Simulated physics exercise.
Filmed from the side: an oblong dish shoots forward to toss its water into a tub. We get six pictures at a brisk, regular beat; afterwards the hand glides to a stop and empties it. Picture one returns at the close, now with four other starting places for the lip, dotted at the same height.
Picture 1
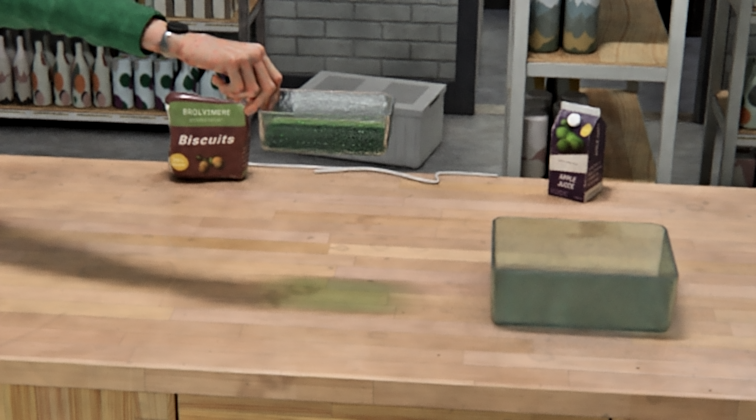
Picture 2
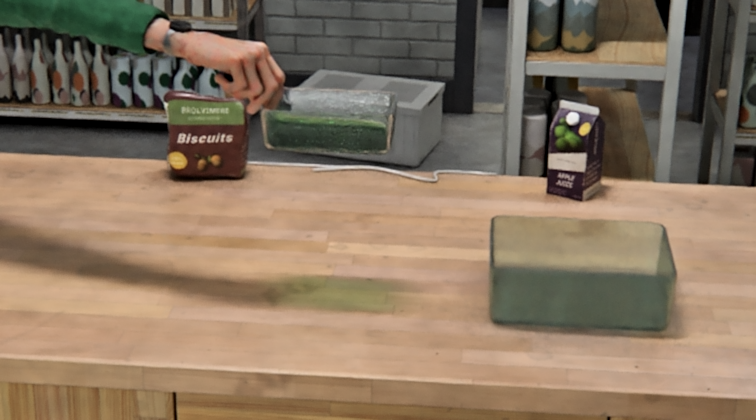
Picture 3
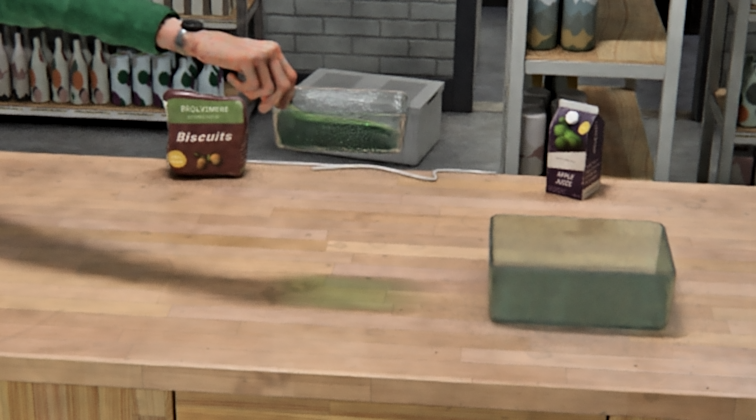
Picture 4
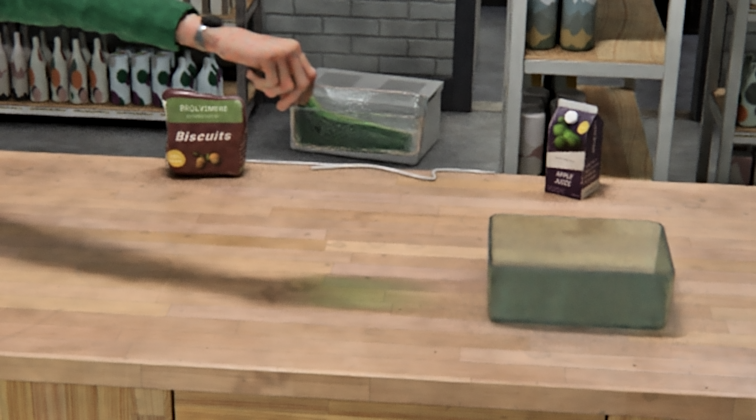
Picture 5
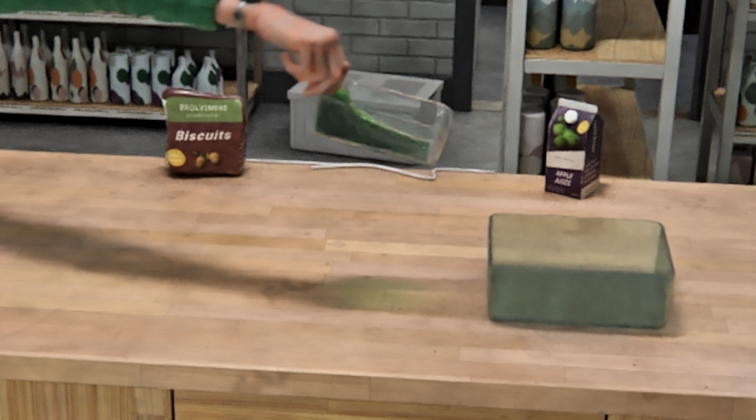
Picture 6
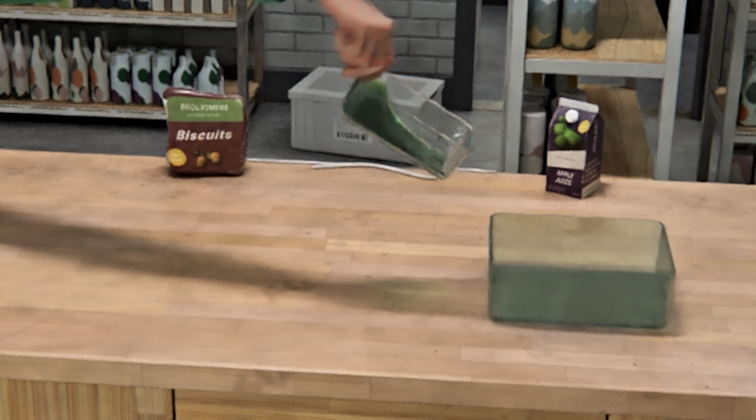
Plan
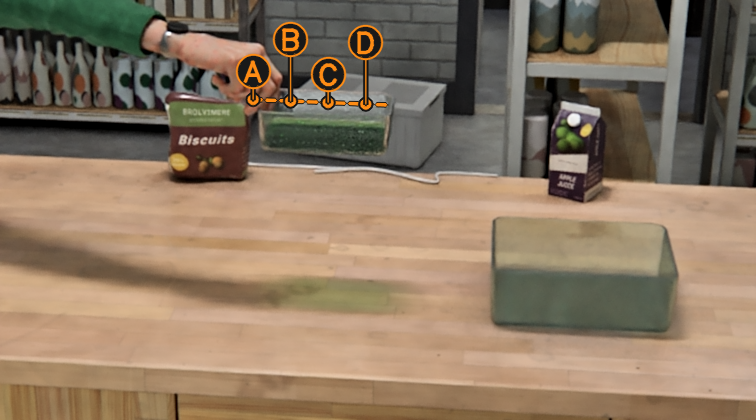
A clear oblong dish holding green liquid, held by a hand in a green sleeve, moves right above a wooden counter, past a biscuit packet, then tilts increasingly downward to the right, with a juice carton and greenish tub nearby.
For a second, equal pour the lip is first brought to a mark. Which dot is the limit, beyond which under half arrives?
Choose D.
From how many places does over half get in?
One.
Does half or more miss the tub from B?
Yes, that goes wrong.
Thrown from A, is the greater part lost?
Yes, it does.
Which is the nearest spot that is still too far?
C it is.
In orange, A at (253, 99); B at (290, 101); C at (328, 102); D at (365, 104).
With A, about 0 % lands in the tub, 98 % falls short.
With B, about 2 % lands in the tub, 96 % falls short.
With C, about 17 % lands in the tub, 78 % falls short and 4 % goes beside or beyond.
With D, about 73 % lands in the tub, 18 % falls short and 9 % goes beside or beyond.
